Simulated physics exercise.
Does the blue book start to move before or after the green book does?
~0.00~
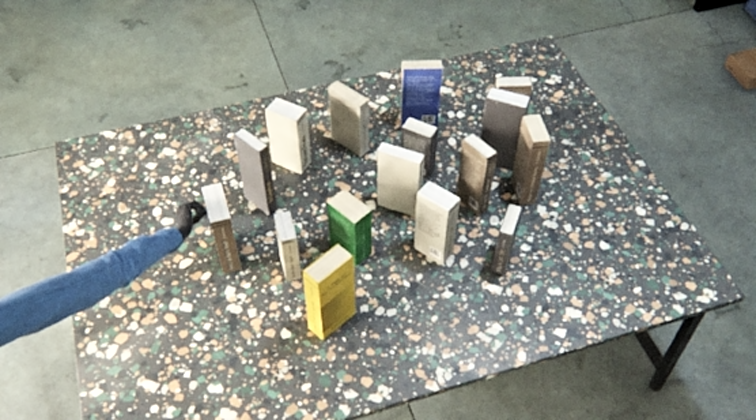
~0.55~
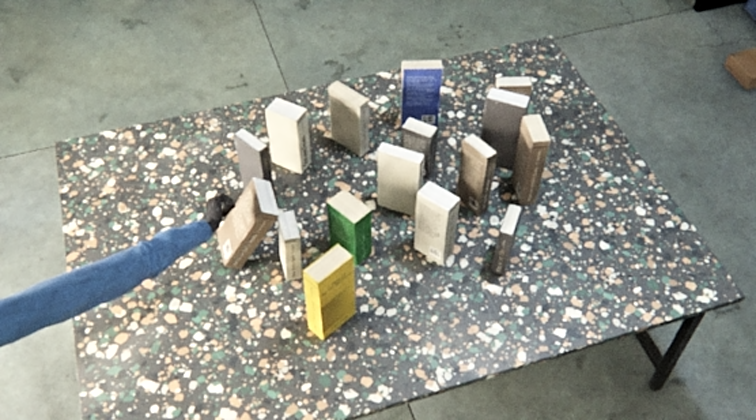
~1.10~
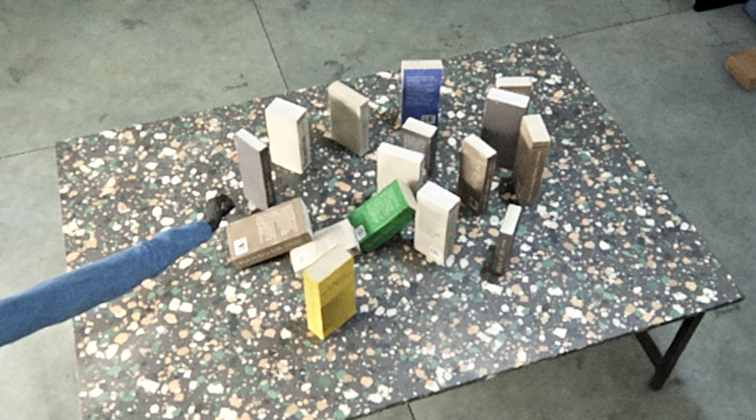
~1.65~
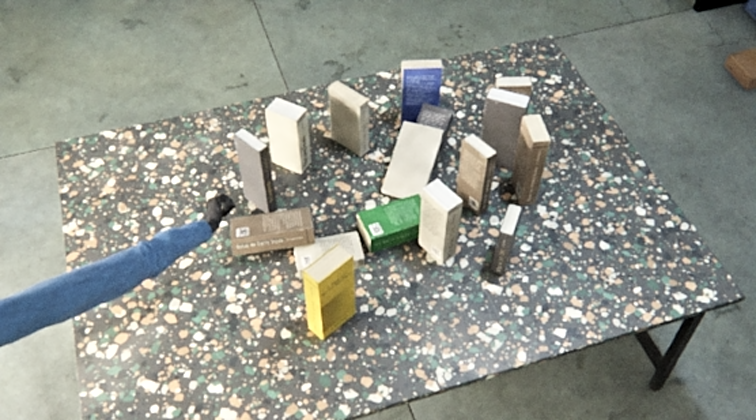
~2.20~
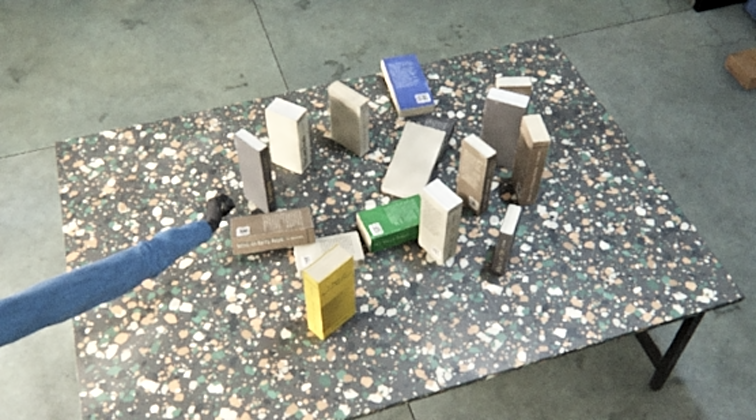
The blue book starts to move after the green book, which is already lying flat by the time the blue one goes over.
